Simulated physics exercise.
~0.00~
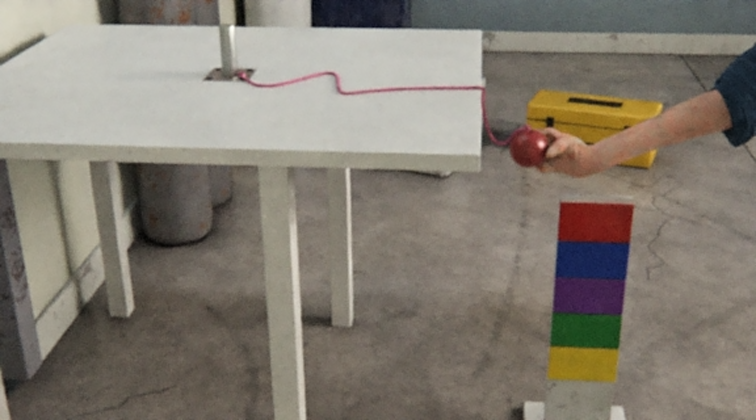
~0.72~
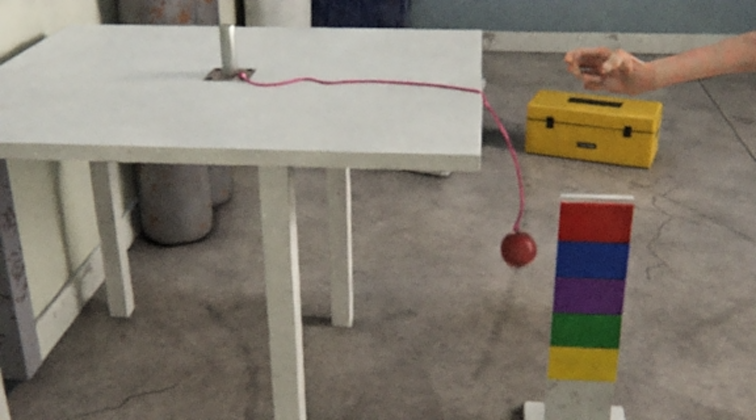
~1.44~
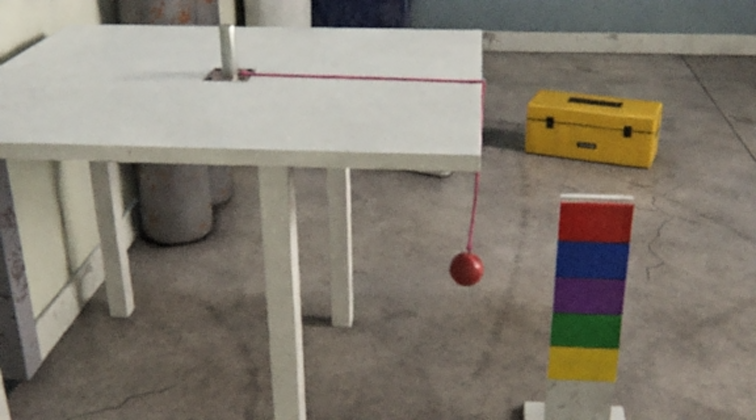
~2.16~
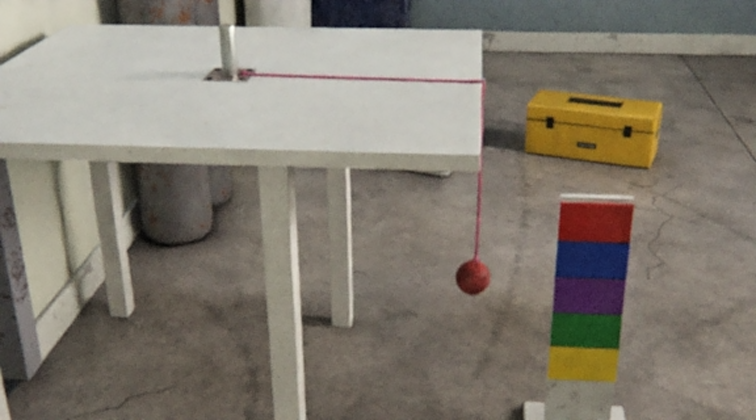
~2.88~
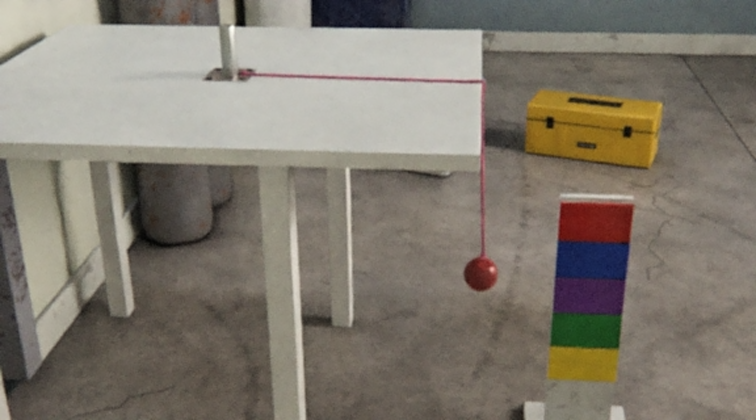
At the start, a hand holds a red apple just off the right edge of a white table, with a pink shoelace running loosely back to a post on the tabletop. A stand with red, blue, purple, green and yellow bands is on the floor nearby. The hand lets go and draws back, and the apple drops to the level of the blue band. It swings left and down as the lace pulls straight across the table. The apple then drifts slightly right, ending hanging beneath the table edge, level with the purple band.
